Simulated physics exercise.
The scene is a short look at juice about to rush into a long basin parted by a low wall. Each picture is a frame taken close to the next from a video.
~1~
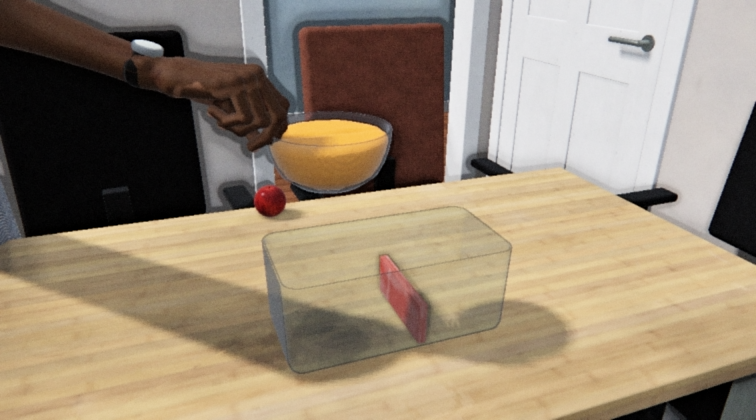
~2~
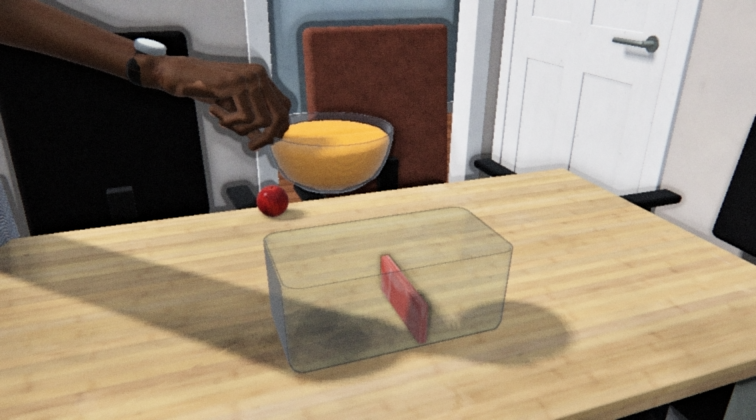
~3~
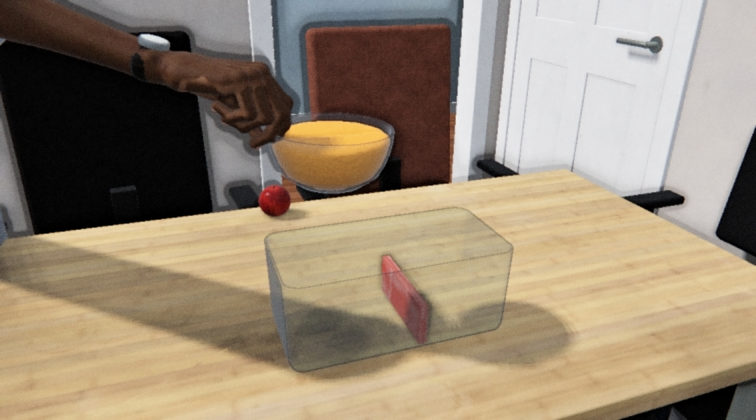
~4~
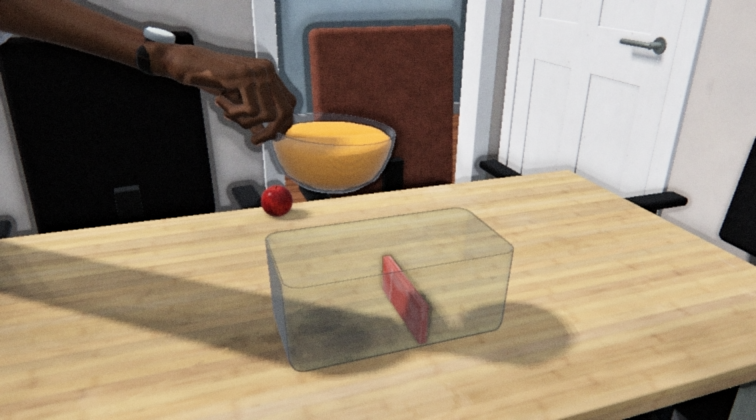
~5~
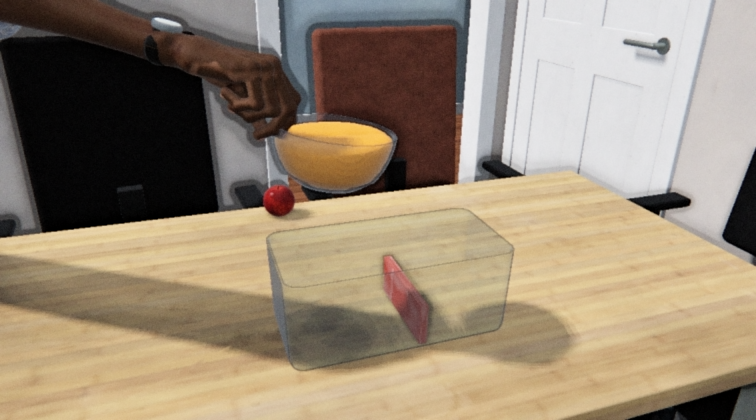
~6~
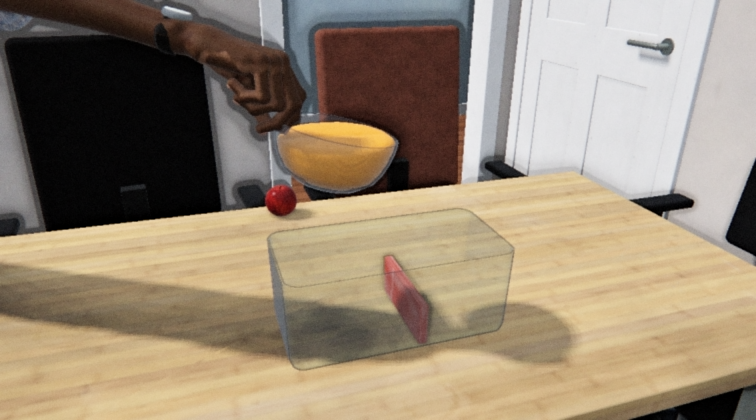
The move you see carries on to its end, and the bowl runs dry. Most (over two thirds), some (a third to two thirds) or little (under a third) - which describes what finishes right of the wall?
Most.
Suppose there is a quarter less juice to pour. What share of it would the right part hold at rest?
Some 75 parts in a hundred.
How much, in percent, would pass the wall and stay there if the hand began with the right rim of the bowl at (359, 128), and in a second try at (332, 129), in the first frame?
The first start yields 50 per cent, the second 5 per cent.
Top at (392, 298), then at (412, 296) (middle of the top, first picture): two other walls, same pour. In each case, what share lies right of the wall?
In turn 80 and 60 in a hundred.
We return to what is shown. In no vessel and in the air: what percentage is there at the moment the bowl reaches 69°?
It's close to 35 percent.
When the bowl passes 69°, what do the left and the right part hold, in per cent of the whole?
On the left 0 per cent, on the right 25 per cent.
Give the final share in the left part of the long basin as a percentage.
Around 20 percent.
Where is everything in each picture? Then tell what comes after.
In the first picture, tilt 0°; pouring edge (387, 124); surface from (268, 140) to (383, 130); the long basin's rim runs from (271, 262) to (487, 227); the wall's top is at (402, 280).
In the second picture, tilt 1°; pouring edge (388, 125); surface from (270, 140) to (383, 130).
In the third picture, tilt 2°; pouring edge (389, 127); surface from (271, 140) to (385, 131).
In the fourth picture, tilt 5°; pouring edge (390, 130); surface from (272, 139) to (386, 133).
In the fifth picture, tilt 9°; pouring edge (392, 134); surface from (275, 140) to (388, 133).
In the sixth picture, tilt 13°; pouring edge (393, 139); surface from (277, 140) to (391, 134).
A moment on, the bowl is tipped part way and 37 per cent is still to pour, 1 is left of the wall and 25 right of it.
Next, the bowl is tipped right over and 2 per cent is still to pour, 13 is left of the wall and 80 right of it.
Then the bowl is tipped right over and 0 per cent is still to pour, 19 is left of the wall and 81 right of it.
Later the bowl is tipped right over and 0 per cent is still to pour, 19 is left of the wall and 81 right of it.
In the end 19 per cent lies left of the wall, 81 right of it and 1 outside.
